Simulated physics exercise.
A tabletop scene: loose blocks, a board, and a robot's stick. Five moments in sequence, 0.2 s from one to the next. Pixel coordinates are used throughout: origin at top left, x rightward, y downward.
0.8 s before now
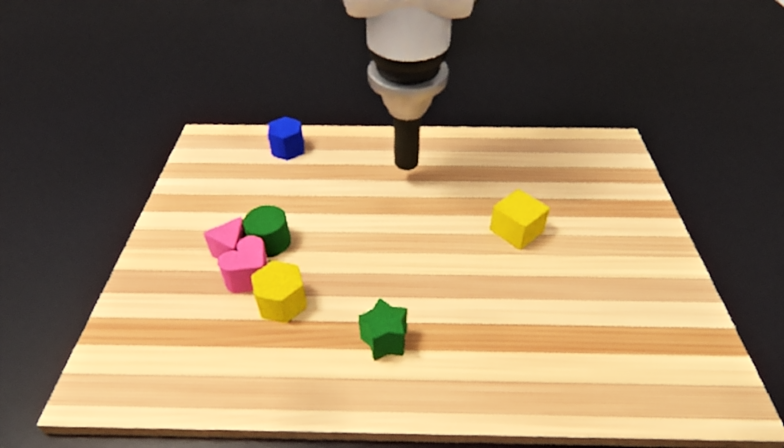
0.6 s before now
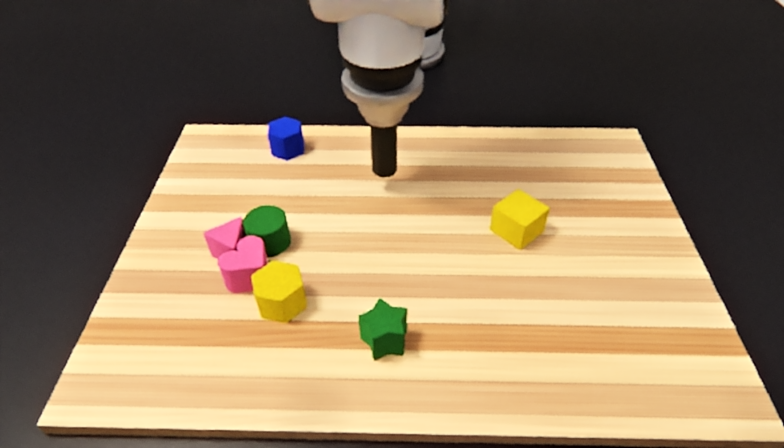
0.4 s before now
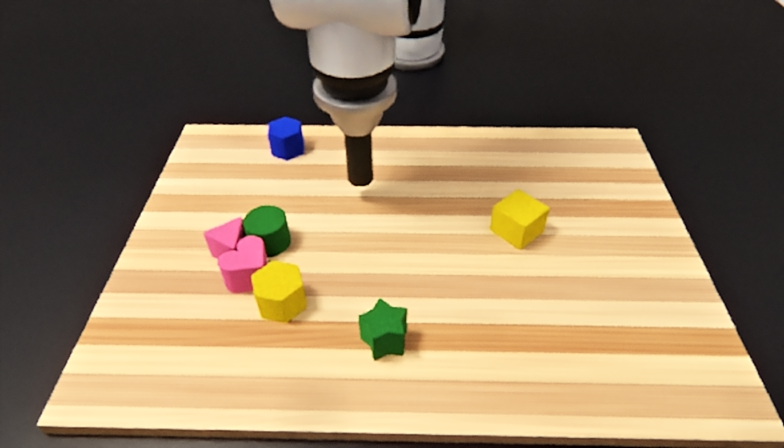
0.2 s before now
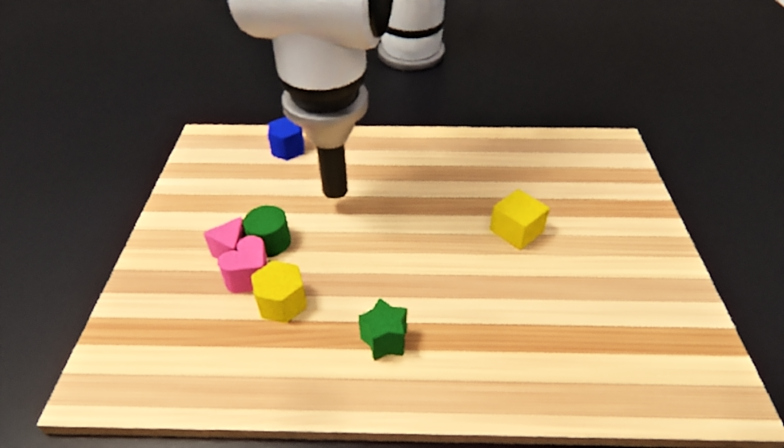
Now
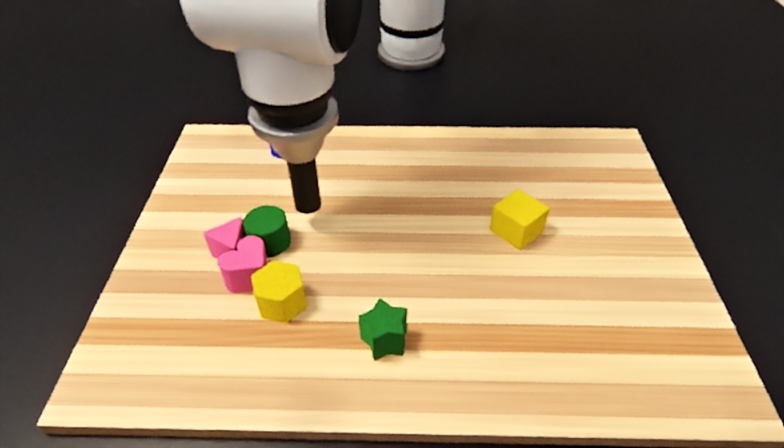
The footage shows a robot arm with a black stick moving left and toward the viewer above a striped wooden board, passing in front of a blue block, while the pink, green, yellow and blue blocks all stay still.
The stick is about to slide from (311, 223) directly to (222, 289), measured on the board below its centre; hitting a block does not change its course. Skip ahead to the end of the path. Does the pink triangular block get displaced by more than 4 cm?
The answer is yes.
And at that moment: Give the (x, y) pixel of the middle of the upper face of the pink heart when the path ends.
I predict (199, 294).
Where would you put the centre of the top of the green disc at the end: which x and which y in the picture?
I expect it at (204, 238).
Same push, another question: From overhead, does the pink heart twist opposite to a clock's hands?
Yes
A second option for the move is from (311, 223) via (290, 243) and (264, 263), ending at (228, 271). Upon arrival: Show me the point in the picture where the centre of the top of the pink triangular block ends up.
In the picture, that point is around (164, 227).
The first path, step by step. One third of the way, stick at (280, 226); pink triangular block at (207, 235), turned 15° anticlockwise; pink heart at (234, 262), turned 35° anticlockwise; green disc at (242, 227).
Two thirds of the way, stick at (249, 248); pink triangular block at (179, 235); pink heart at (227, 267), turned 60° anticlockwise; green disc at (214, 235).
At the end, stick at (216, 271); pink triangular block at (171, 234); pink heart at (199, 294), turned 80° anticlockwise; green disc at (204, 238); yellow hexagonal block not moved.
